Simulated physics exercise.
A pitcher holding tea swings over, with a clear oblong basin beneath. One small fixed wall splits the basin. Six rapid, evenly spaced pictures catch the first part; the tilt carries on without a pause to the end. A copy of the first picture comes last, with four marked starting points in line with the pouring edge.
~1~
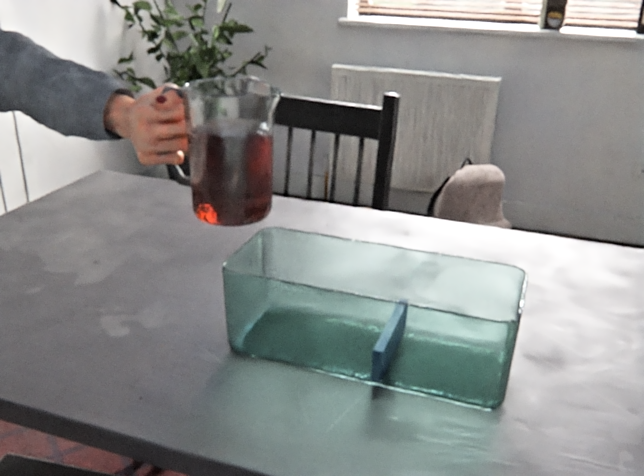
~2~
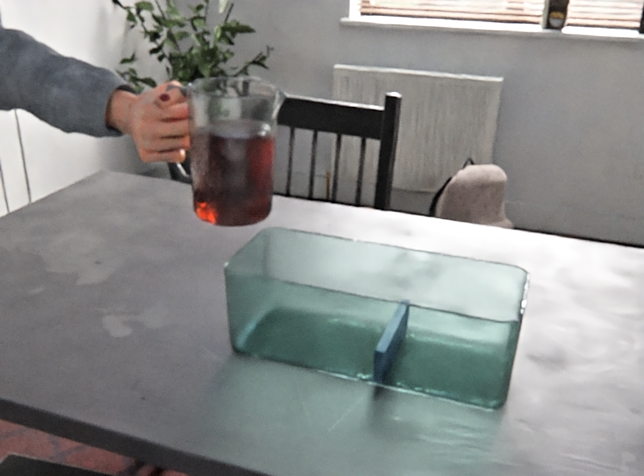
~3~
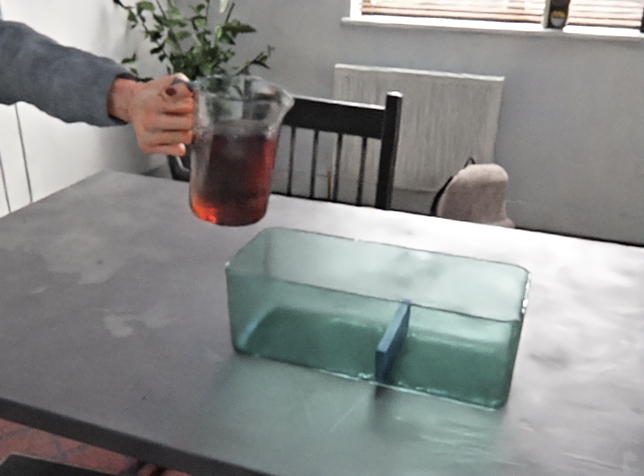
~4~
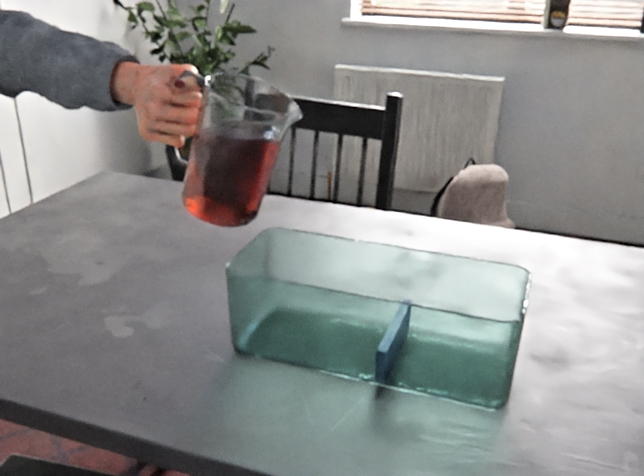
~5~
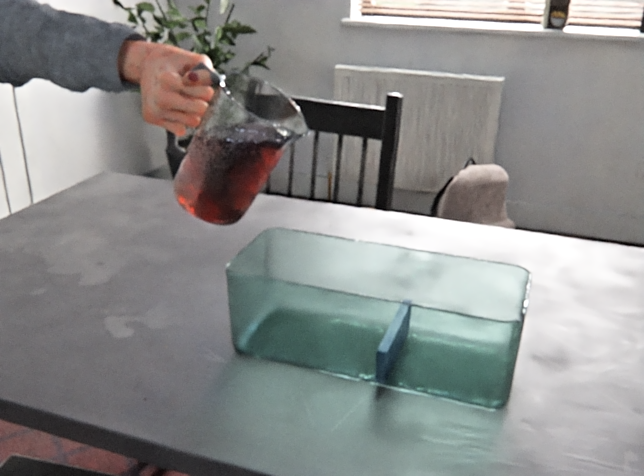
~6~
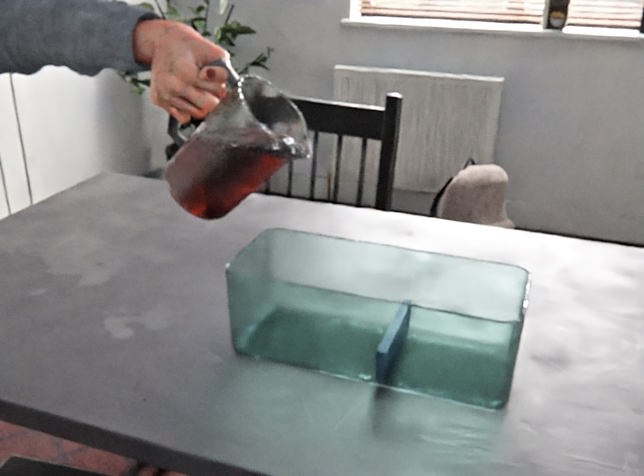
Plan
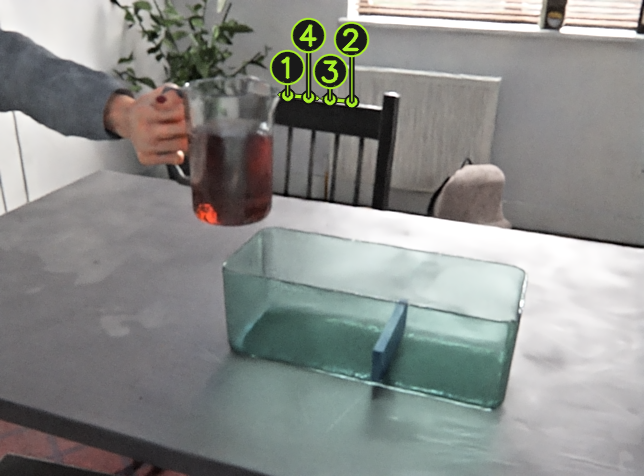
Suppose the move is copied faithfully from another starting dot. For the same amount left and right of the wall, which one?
Best: 3.
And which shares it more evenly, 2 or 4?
Dot 2.
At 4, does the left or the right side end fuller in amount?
The left side.
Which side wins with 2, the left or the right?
The right side.
On the marked copy, 1 at (287, 95); 2 at (351, 101); 3 at (330, 99); 4 at (308, 97).
If 1 is chosen, about 93 % ends left of the wall and 5 % right of it.
If 2 is chosen, about 19 % ends left of the wall and 81 % right of it.
If 3 is chosen, about 57 % ends left of the wall and 42 % right of it.
If 4 is chosen, about 92 % ends left of the wall and 4 % right of it; 4 % is lost outside.
